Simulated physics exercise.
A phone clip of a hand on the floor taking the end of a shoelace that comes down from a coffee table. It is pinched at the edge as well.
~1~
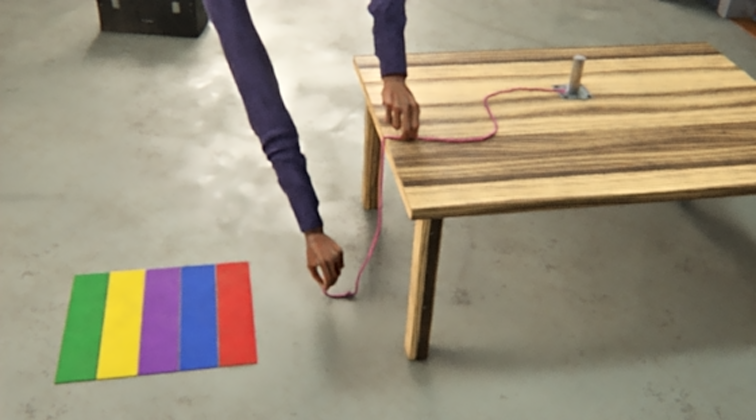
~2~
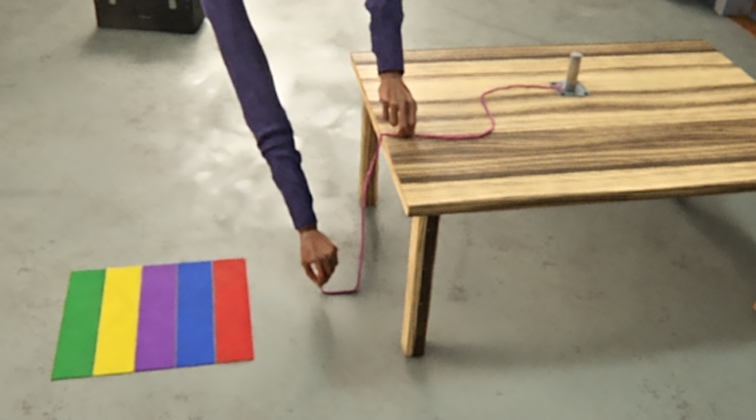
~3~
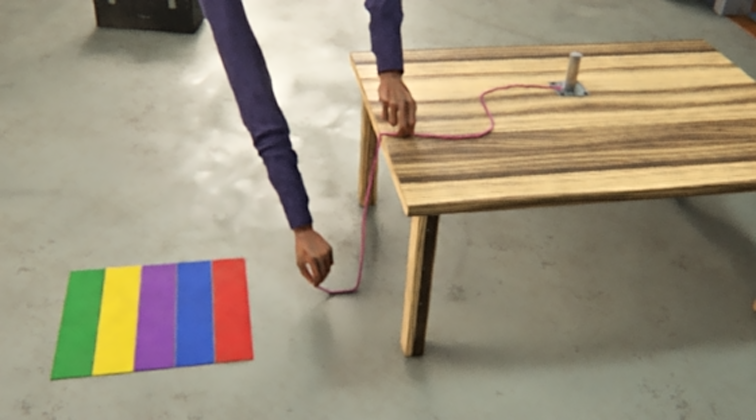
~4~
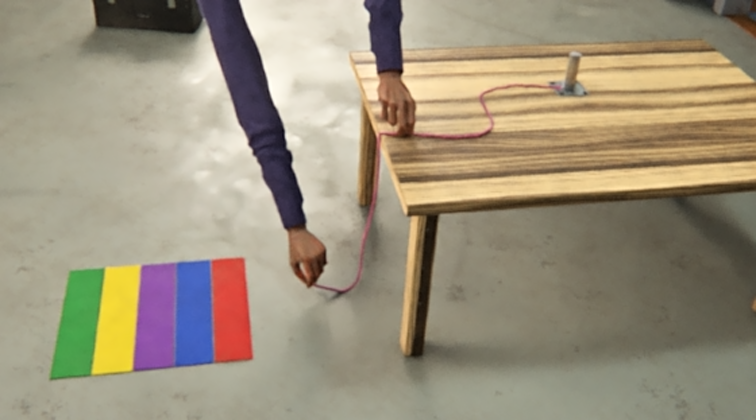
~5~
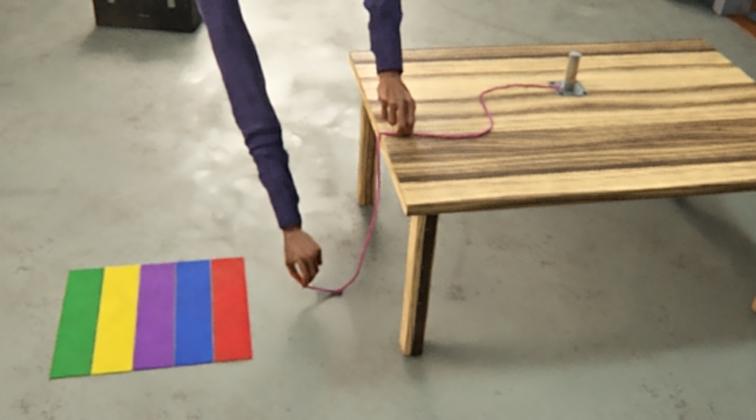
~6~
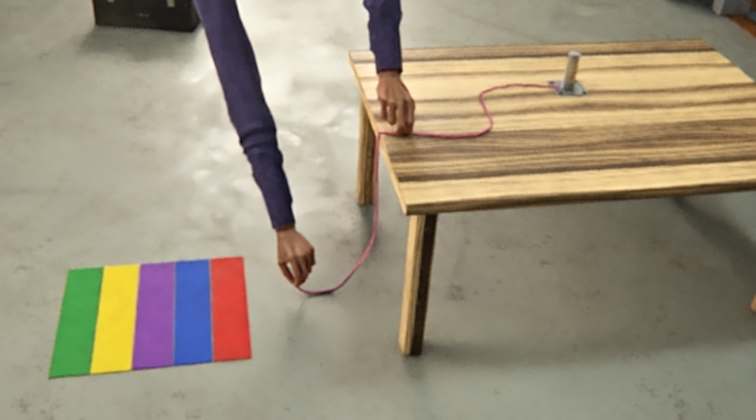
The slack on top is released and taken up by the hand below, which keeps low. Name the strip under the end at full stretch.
Over yellow.
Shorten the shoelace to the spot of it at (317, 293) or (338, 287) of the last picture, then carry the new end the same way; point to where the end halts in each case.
Near (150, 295) and (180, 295).
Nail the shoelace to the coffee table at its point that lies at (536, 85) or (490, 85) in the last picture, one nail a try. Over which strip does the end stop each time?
It would be yellow; yellow.
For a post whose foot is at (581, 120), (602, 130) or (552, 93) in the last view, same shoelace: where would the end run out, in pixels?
Near (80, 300), (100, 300) and (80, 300).
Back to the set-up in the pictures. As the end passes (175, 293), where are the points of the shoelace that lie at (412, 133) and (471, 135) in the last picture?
They go to (365, 164) and to (395, 123).
Soon after, end near (175, 293); over blue.
After that, end near (134, 297); over yellow.
At the stop, end near (108, 299); over yellow. The end stops over the yellow strip.
